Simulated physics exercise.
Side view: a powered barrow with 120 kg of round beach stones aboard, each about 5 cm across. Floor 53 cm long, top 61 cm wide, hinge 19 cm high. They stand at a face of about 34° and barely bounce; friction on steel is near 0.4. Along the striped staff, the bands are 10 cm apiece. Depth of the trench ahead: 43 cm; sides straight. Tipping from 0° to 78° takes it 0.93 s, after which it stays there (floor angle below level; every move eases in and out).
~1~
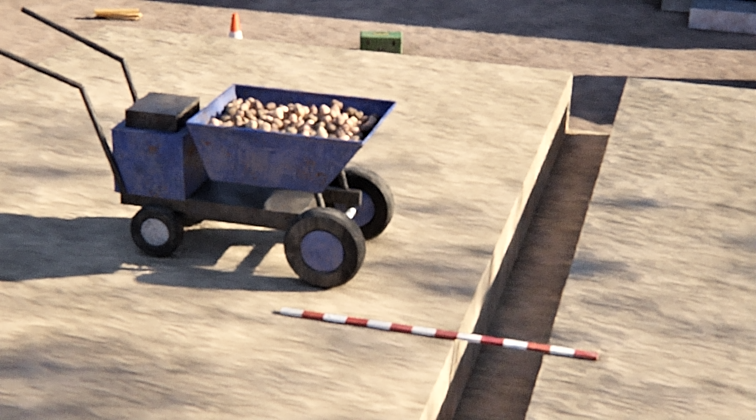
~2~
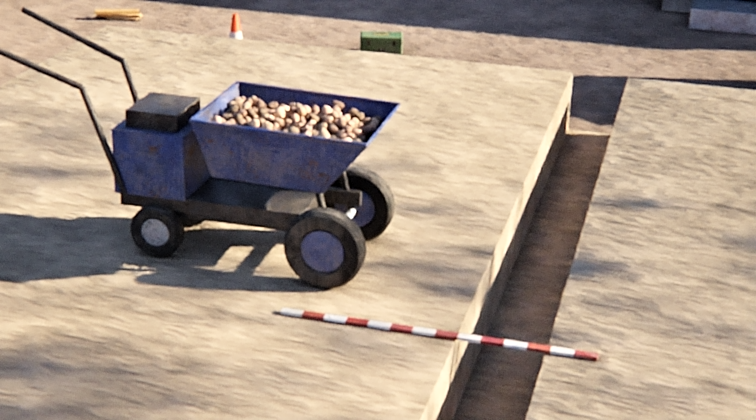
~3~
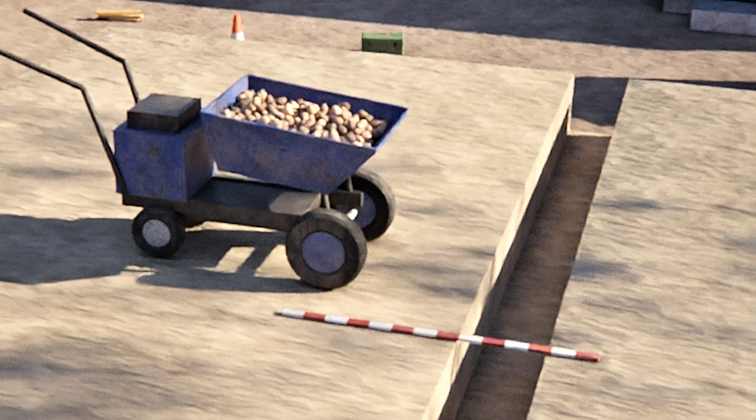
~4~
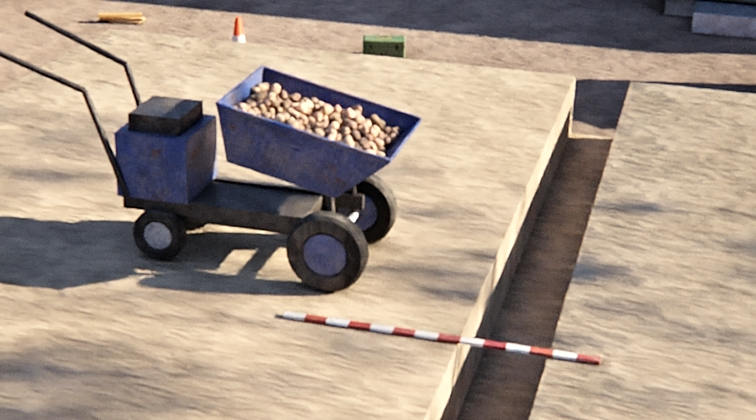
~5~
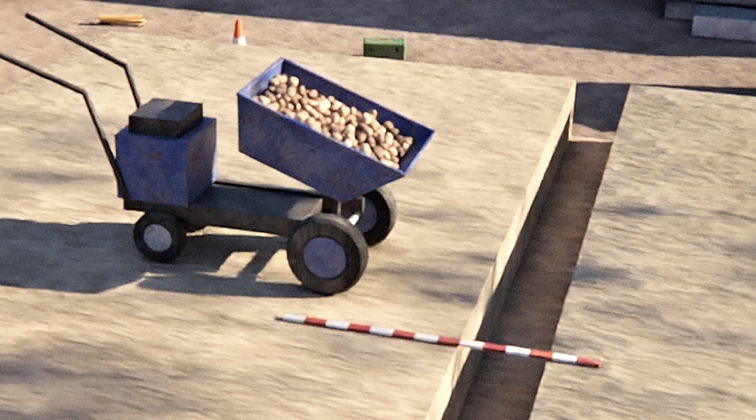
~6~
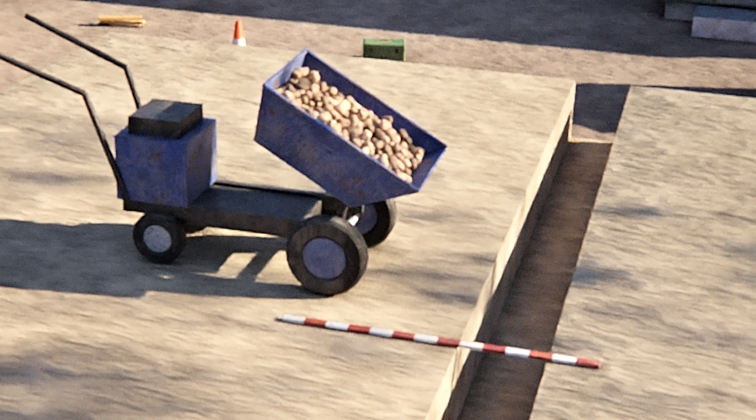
In the video, a blue powered barrow loaded with rounded stones stands on sandy ground left of a straight-sided trench, near a red-and-white striped staff, while its tray gradually tilts, the rear rising and the front lip lowering rightward.
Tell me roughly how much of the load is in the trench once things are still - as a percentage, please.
I would put it at 96 %.
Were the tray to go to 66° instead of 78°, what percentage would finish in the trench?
I'd guess some 95 in a hundred.
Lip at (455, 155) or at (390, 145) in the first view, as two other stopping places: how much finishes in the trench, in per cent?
Near 25 and near 95 percent.
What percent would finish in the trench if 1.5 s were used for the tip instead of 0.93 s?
In that case some 95 per cent.
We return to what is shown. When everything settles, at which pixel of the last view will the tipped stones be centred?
Their centre sits close to (523, 362).
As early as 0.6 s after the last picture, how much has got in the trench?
60 per cent, give or take.
Then, 0.3 s after the last picture the floor is at 66°, 100 % in the tray; the foremost stones are at (464, 238).
Then, 0.6 s after the last picture the floor is at 78°, 35 % in the tray, 6 % short of the trench, 58 % in the trench; the foremost stones are at (560, 335).
Then, 1.0 s after the last picture the floor is at 78°, 4 % in the tray, 7 % short of the trench, 89 % in the trench; the foremost stones are at (555, 350).
Then, 2.9 s after the last picture the floor is at 78°, 0 % in the tray, 4 % short of the trench, 96 % in the trench; the foremost stones are at (555, 361).
